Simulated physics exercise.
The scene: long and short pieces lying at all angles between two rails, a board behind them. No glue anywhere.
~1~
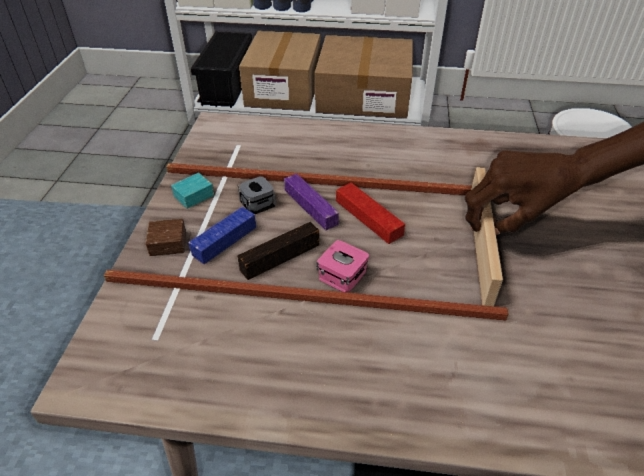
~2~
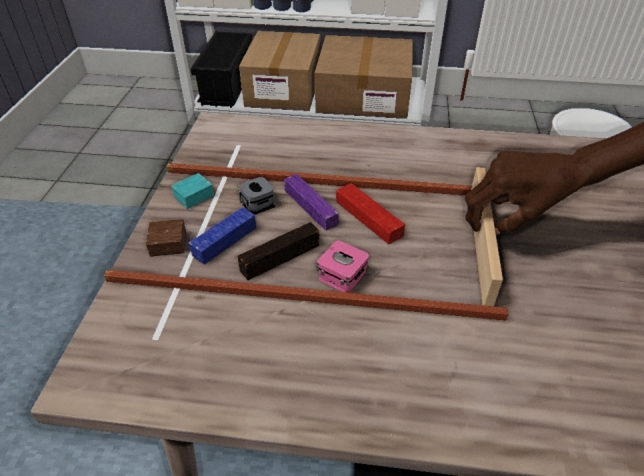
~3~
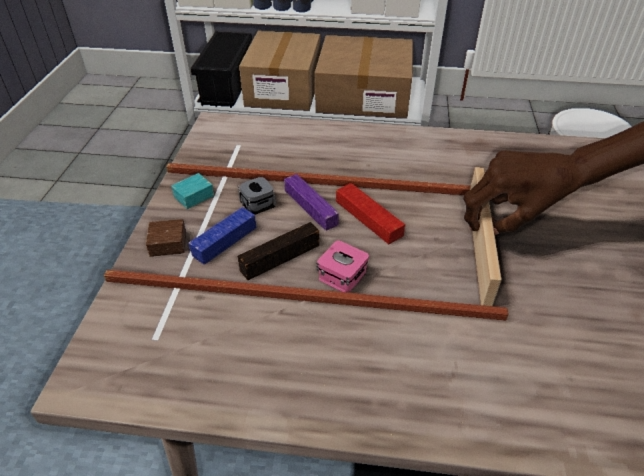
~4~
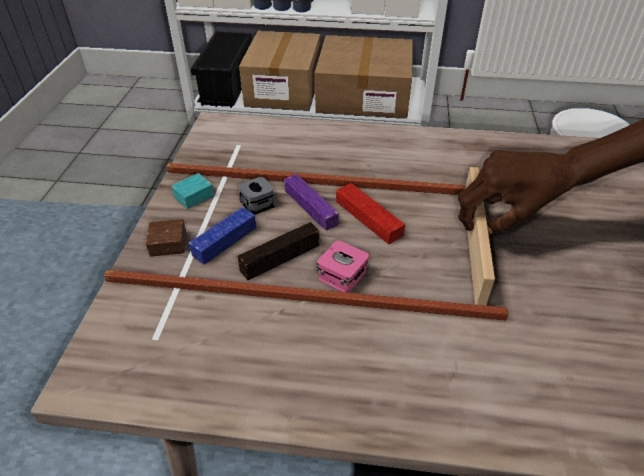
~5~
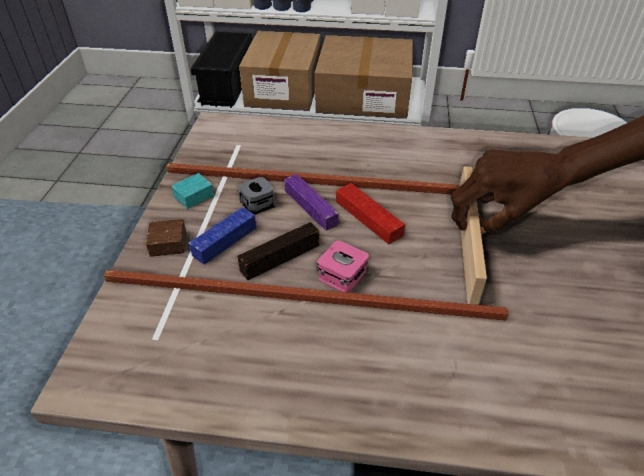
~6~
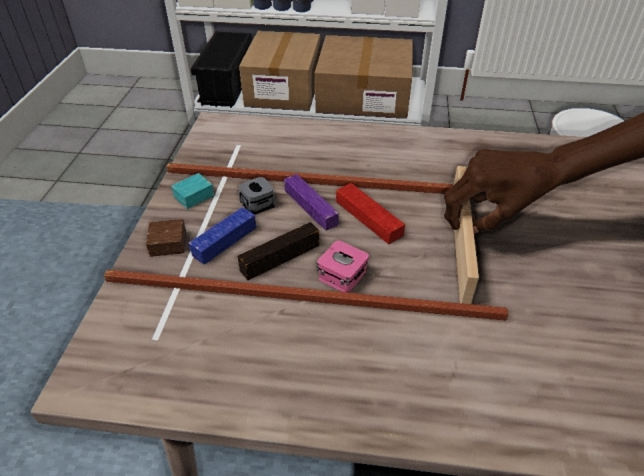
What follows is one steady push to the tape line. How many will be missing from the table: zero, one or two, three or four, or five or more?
The number that fall off is one or two.
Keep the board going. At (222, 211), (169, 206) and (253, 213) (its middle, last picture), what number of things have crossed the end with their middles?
In that order 1, 5 and 0.
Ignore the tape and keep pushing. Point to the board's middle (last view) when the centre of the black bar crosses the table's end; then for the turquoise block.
Its middle is around (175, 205) and around (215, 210).
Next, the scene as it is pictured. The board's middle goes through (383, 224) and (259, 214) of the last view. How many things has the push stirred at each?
First 1, then 8.
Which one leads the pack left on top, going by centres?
The blue bar.
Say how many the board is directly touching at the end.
That makes 3.
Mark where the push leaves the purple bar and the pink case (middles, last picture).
Near (187, 195) and (166, 259).
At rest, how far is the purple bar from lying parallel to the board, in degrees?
Some 0 degrees.
Soon after, none off yet; brown block at rest near (167, 238); turquoise block at rest near (193, 191); blue bar at rest near (224, 235).
In the end, the number that fall off is one or two; gone, turquoise block and brown block.
